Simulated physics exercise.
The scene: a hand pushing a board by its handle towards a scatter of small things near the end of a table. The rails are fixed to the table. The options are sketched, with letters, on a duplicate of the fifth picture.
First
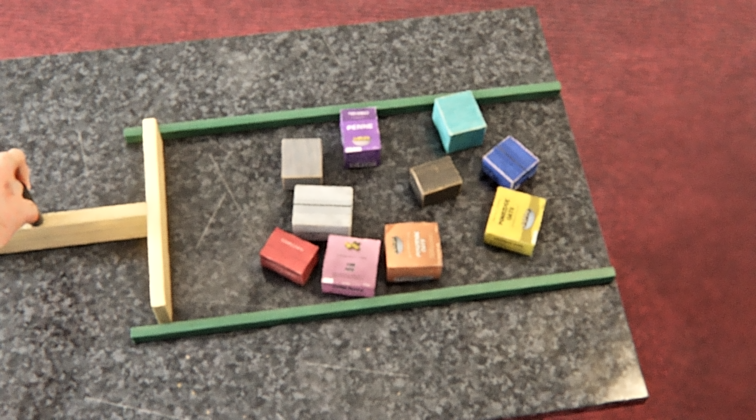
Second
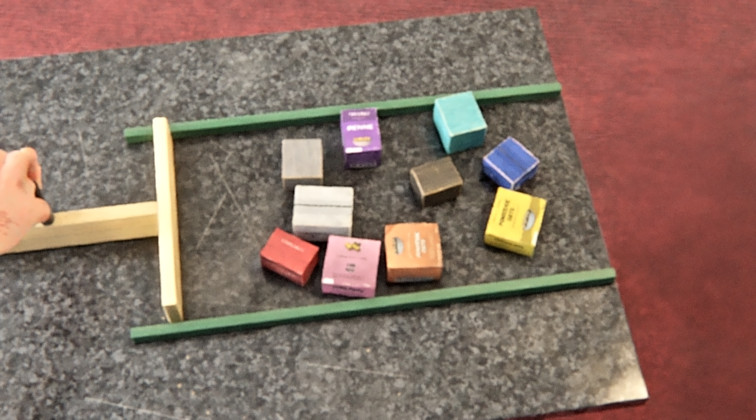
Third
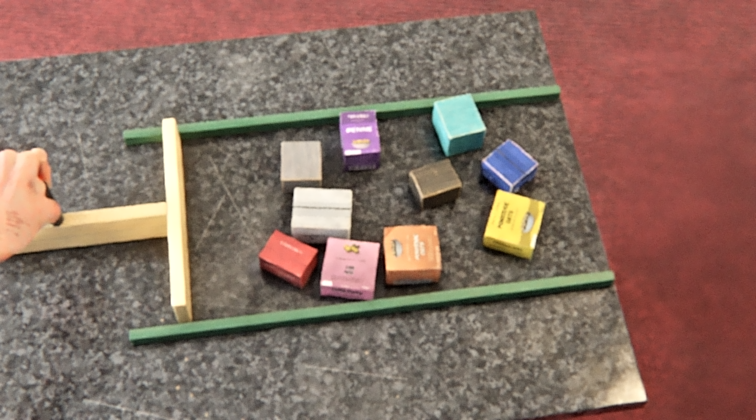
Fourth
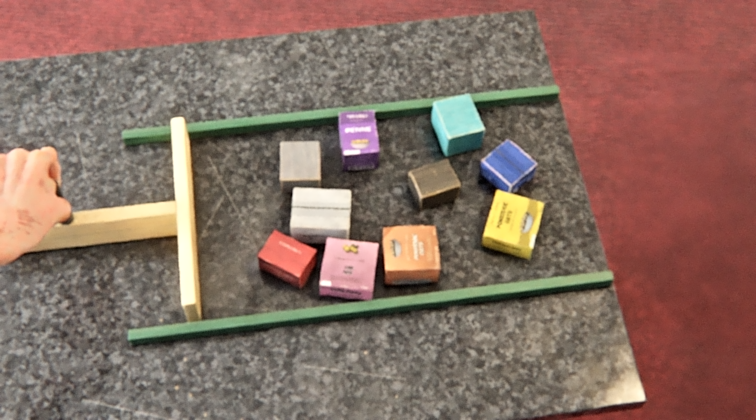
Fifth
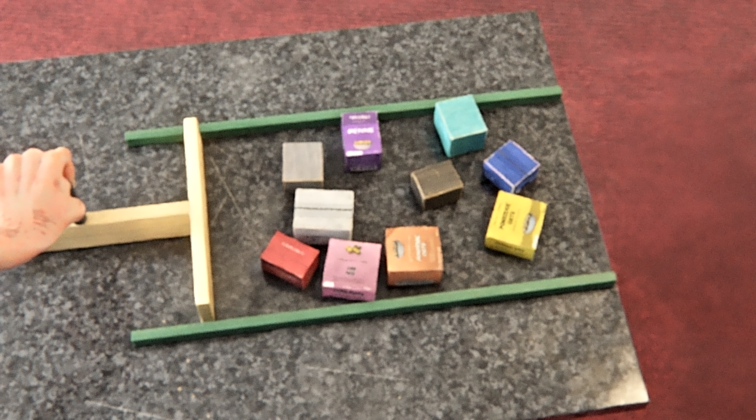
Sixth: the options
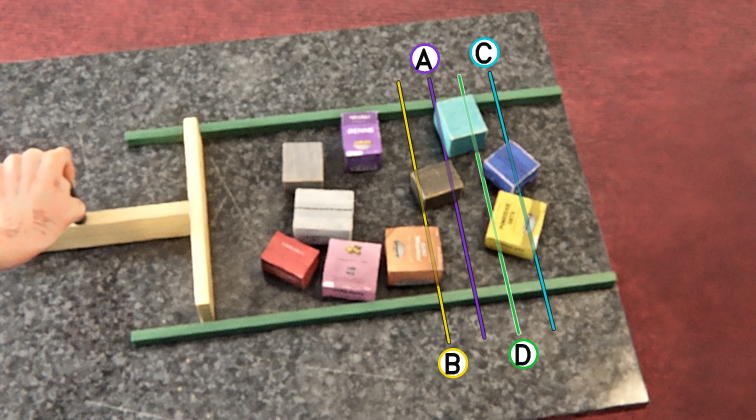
On a speckled dark tabletop between two green strips, a hand pushes a wooden board by its handle steadily a short way to the right, towards a scatter of small coloured boxes and blocks that stay in place.
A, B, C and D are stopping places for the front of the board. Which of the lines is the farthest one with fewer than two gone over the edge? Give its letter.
Up to line A.
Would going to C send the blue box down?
Yes.
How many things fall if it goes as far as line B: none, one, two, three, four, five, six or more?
By then, none.
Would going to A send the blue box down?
No.
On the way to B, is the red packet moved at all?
By then, yes.
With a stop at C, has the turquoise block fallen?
By then, yes.
On the marked copy, A at (455, 199); B at (422, 203); C at (519, 192); D at (487, 196).
Following A. Soon after the start, board (291, 195); pink packet (382, 269); orange box (437, 256).
Later, board (384, 185); yellow packet (560, 212); orange box (529, 252).
In the end, board (453, 177); orange box (597, 245); yellow packet (581, 202); none fallen.
As for the rest, B is within the limit but short; C drops six; D drops two.
